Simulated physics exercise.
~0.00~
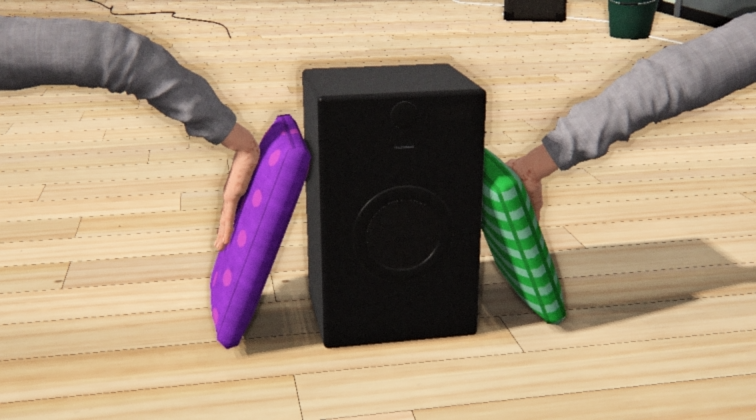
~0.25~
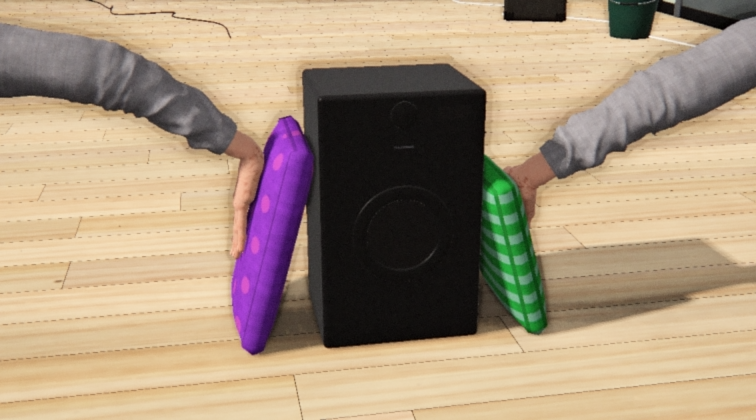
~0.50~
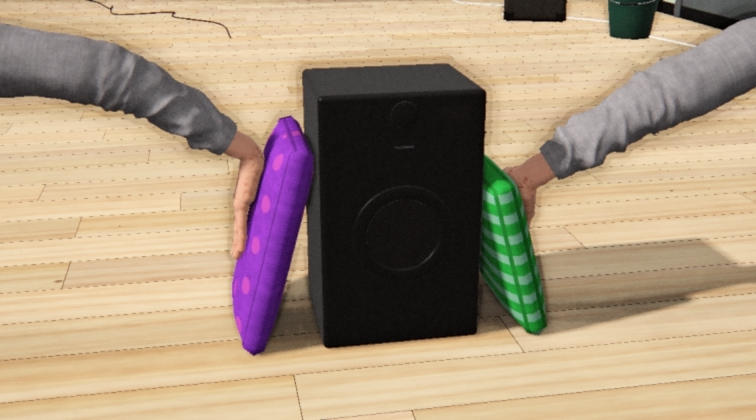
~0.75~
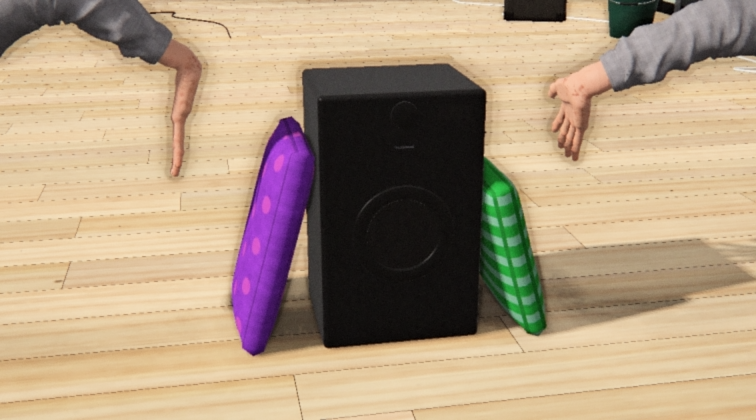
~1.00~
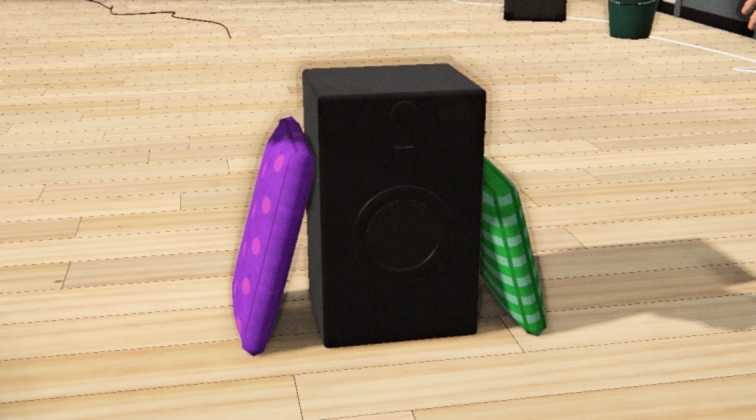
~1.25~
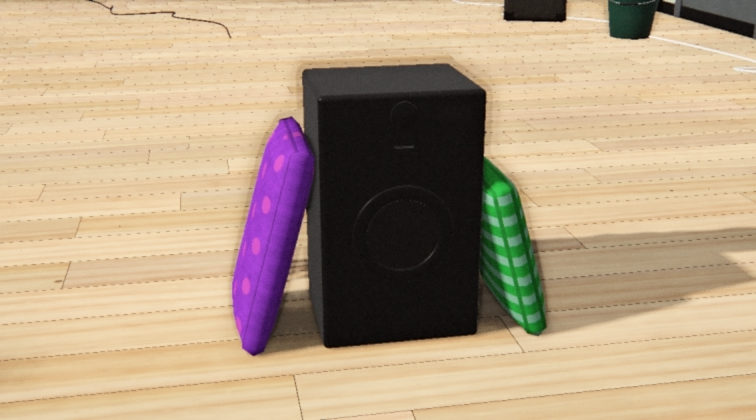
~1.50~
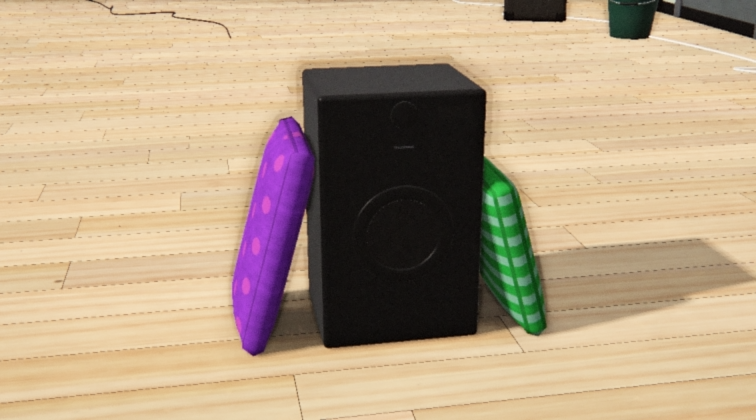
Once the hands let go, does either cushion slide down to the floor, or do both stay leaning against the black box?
Both stay leaning. The purple cushion remains propped on the left side of the black box and the green one keeps its lean on the right.
